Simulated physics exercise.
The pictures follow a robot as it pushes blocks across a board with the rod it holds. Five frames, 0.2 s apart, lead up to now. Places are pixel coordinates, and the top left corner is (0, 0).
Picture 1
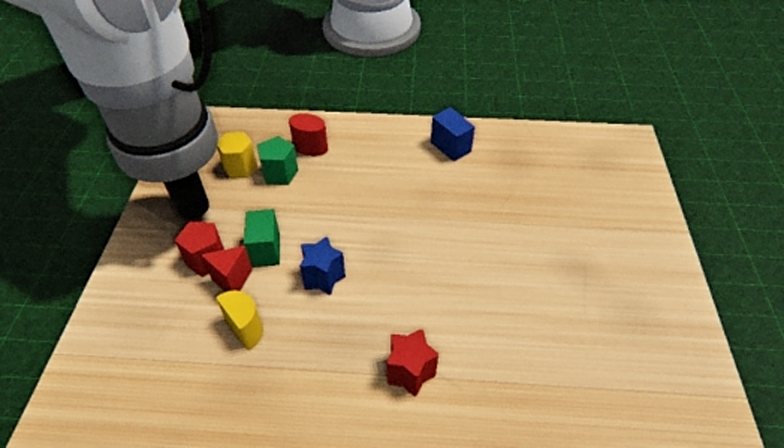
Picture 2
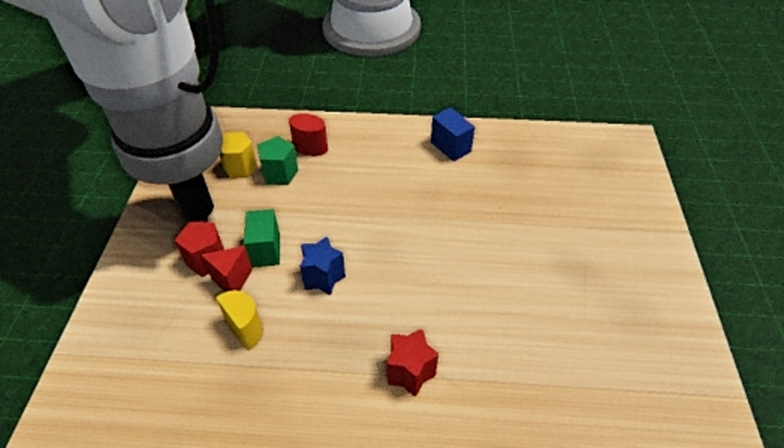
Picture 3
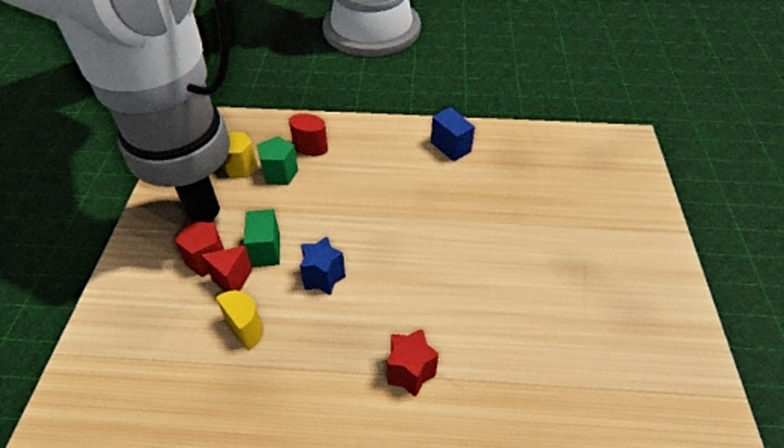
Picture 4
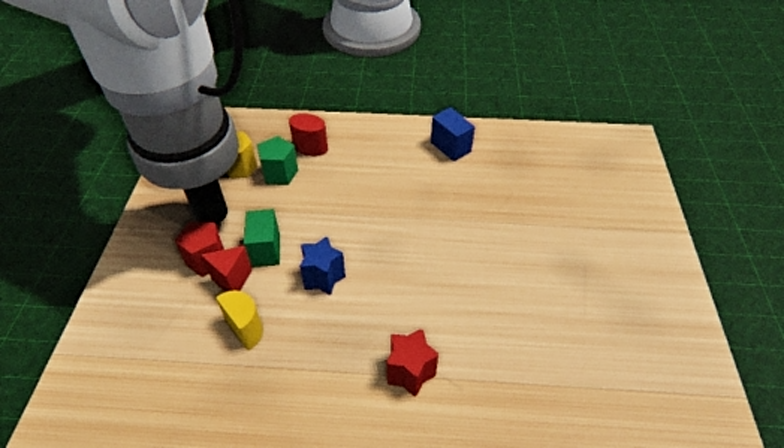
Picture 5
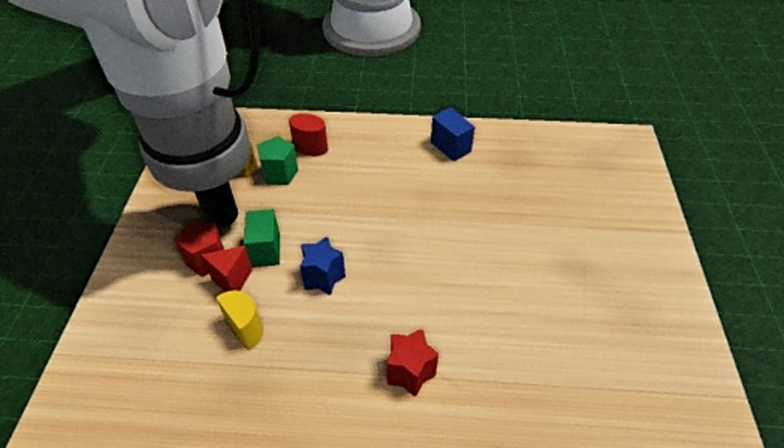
On a wooden tabletop, a robot arm's black rod inches right behind a red pentagon while the scattered coloured blocks stay still.
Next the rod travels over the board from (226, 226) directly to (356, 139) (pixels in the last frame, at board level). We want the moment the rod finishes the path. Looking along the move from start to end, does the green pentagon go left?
Yes, I think so.
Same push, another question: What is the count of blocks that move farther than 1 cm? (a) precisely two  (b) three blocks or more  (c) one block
a.
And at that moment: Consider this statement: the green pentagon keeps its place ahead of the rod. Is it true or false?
The claim does not hold.
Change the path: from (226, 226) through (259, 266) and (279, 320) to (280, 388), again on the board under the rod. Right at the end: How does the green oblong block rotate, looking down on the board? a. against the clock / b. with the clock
The correct letter is a.
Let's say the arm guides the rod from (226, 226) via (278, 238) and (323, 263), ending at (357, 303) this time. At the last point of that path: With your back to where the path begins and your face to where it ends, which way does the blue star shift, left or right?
My answer: Right.
The first path, step by step. One third of the way, rod (271, 183); green pentagon (276, 146).
Two thirds of the way, rod (315, 155); green pentagon (288, 128), turned 45° anticlockwise; red elliptical block (311, 112), turned 25° clockwise.
At the end, rod (356, 129); red pentagon in place; green pentagon (288, 127), turned 45° anticlockwise; red elliptical block (313, 110).
